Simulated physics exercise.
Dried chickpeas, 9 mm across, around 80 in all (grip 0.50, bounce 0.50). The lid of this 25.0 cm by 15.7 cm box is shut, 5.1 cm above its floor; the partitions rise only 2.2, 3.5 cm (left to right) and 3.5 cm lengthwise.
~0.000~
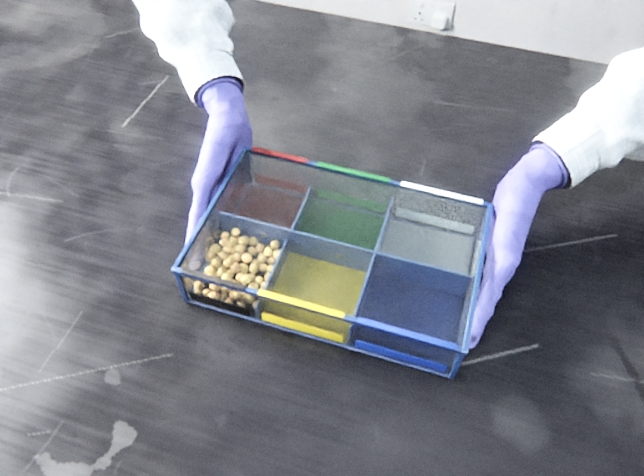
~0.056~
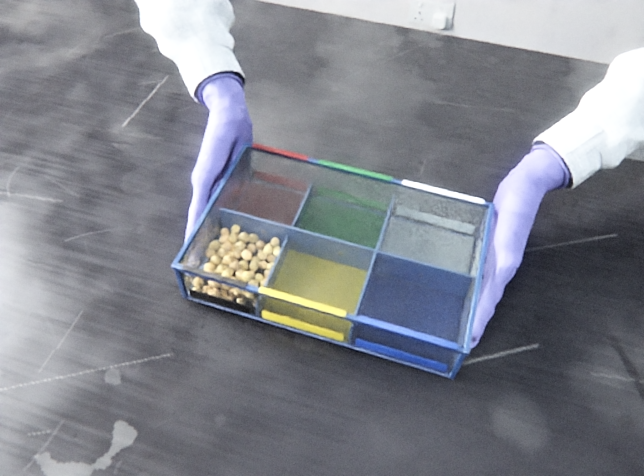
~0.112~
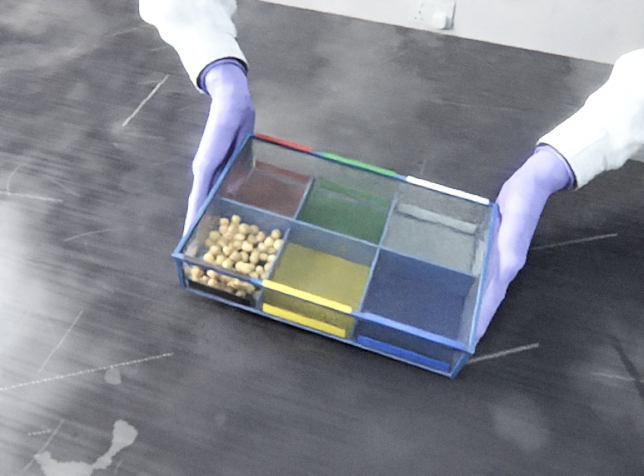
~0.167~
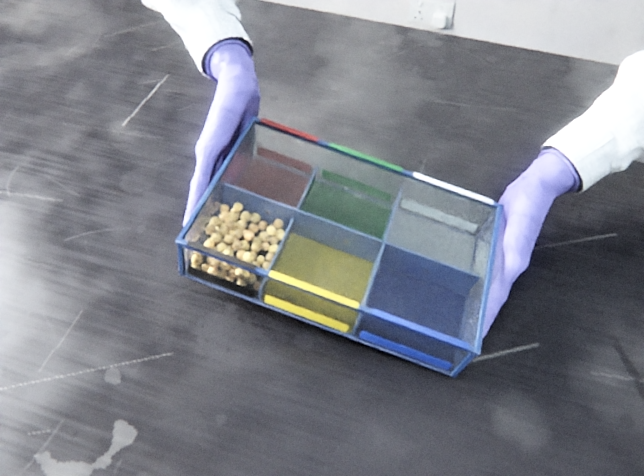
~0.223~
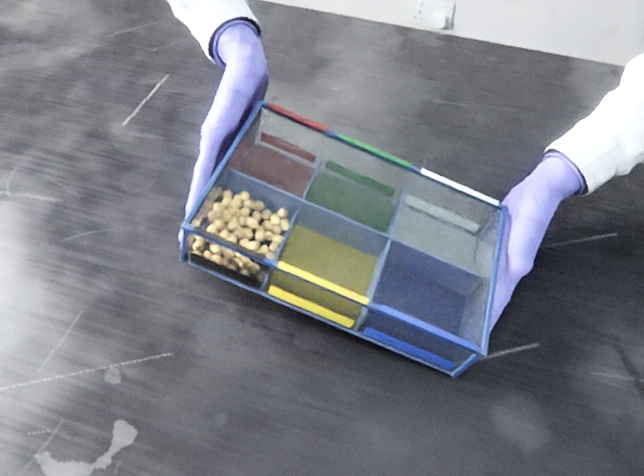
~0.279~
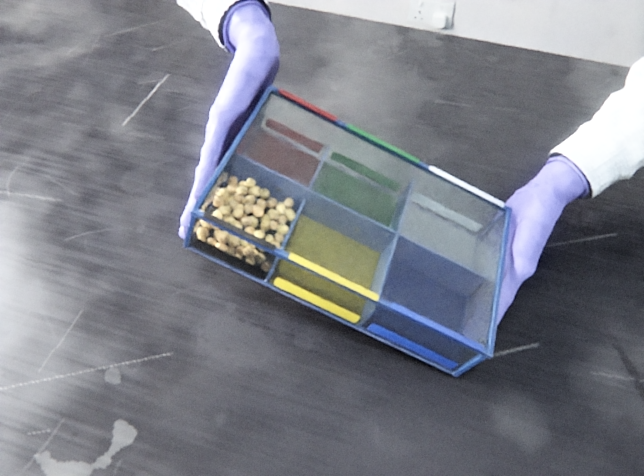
Two purple-gloved hands with white sleeves grip the ends of a clear, blue-edged box over a dark, scratched tabletop, seen from above at an angle by a still camera. Six compartments show red, green and white at the back, with pale chickpeas at front left beside yellow and blue. The hands tilt the box, raising its left end and far side, while the chickpeas stay clustered in their compartment.
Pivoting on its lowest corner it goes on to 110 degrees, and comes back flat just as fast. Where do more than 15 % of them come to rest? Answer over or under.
Red compartment: Under; blue compartment: Over; green compartment: Under; yellow compartment: Under; white compartment: Over; black compartment: Under.
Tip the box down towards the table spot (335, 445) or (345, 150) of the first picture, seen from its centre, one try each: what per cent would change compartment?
Some 35 and 40 per cent.
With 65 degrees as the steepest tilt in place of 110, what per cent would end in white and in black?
In that case white 0, black 95.
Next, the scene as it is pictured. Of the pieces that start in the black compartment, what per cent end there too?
About 0 per cent.
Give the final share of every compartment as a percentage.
Red 0, blue 70, green 0, yellow 5, white 20, black 0.
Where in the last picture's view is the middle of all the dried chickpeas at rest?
At about (458, 308).
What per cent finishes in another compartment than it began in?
Some 100 per cent.
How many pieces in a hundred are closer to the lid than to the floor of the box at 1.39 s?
Roughly 90 per cent.
Then, at 1.39 s, tilt 110 degrees; blue 5 %, green 5 %, yellow 60 %, black 30 %.
After 2.12 s, tilt 49 degrees; blue 70 %, yellow 5 %, white 20 %.
After 2.89 s, tilt 0 degrees; blue 70 %, yellow 5 %, white 20 %.
At rest (3.3 s), red 0 %, blue 70 %, green 0 %, yellow 5 %, white 20 %, black 0 %.
